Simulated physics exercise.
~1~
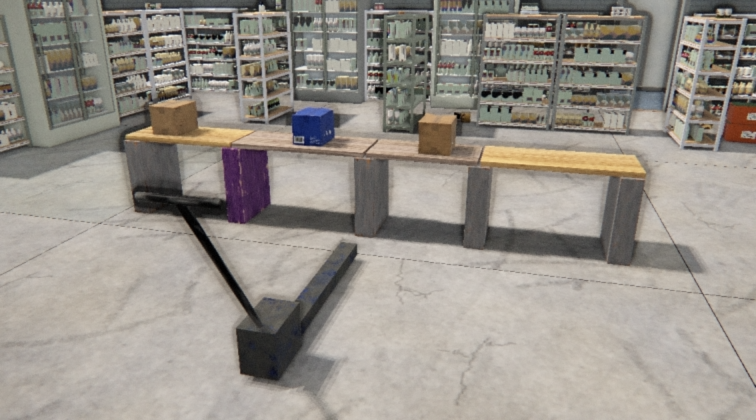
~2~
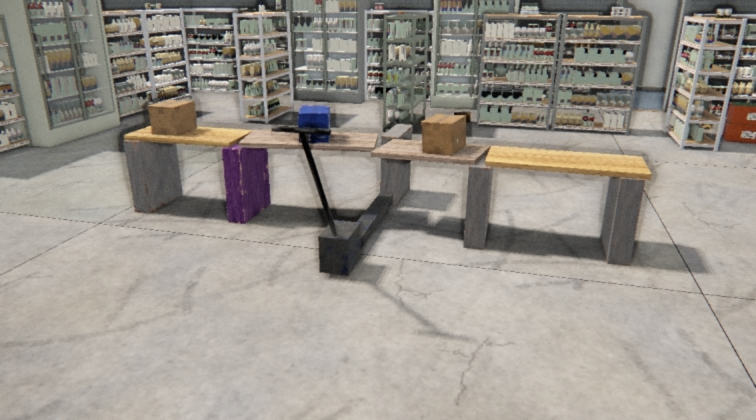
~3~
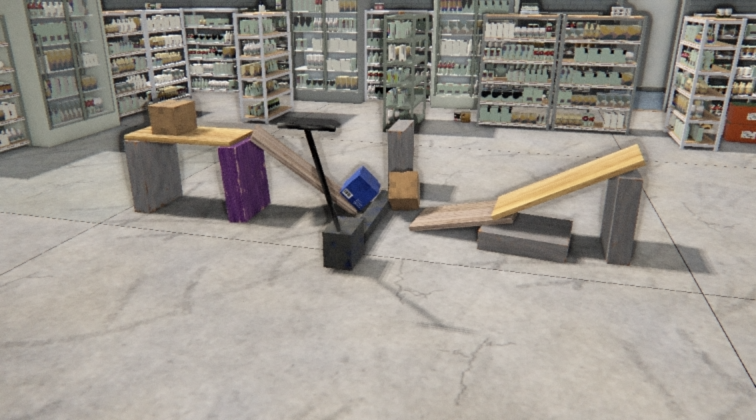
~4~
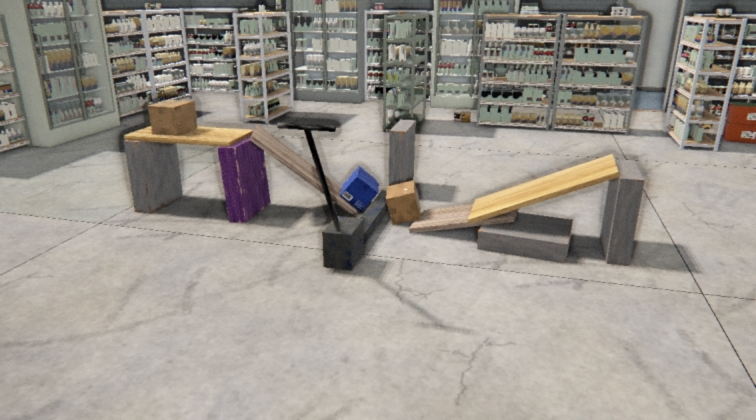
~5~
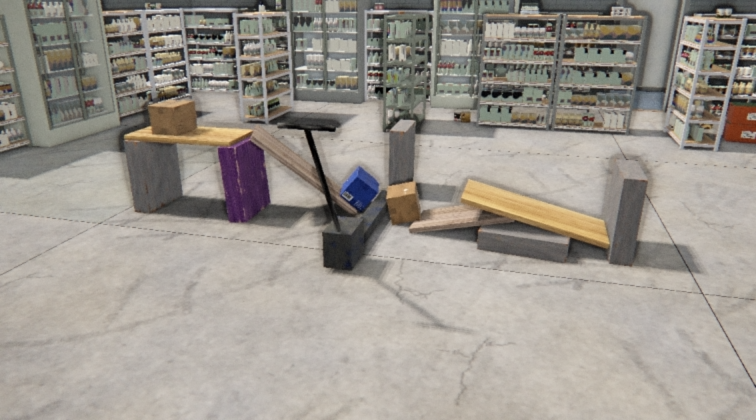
A row of plank-topped uprights partly collapses as a black jack slides in, tipping the blue carton.
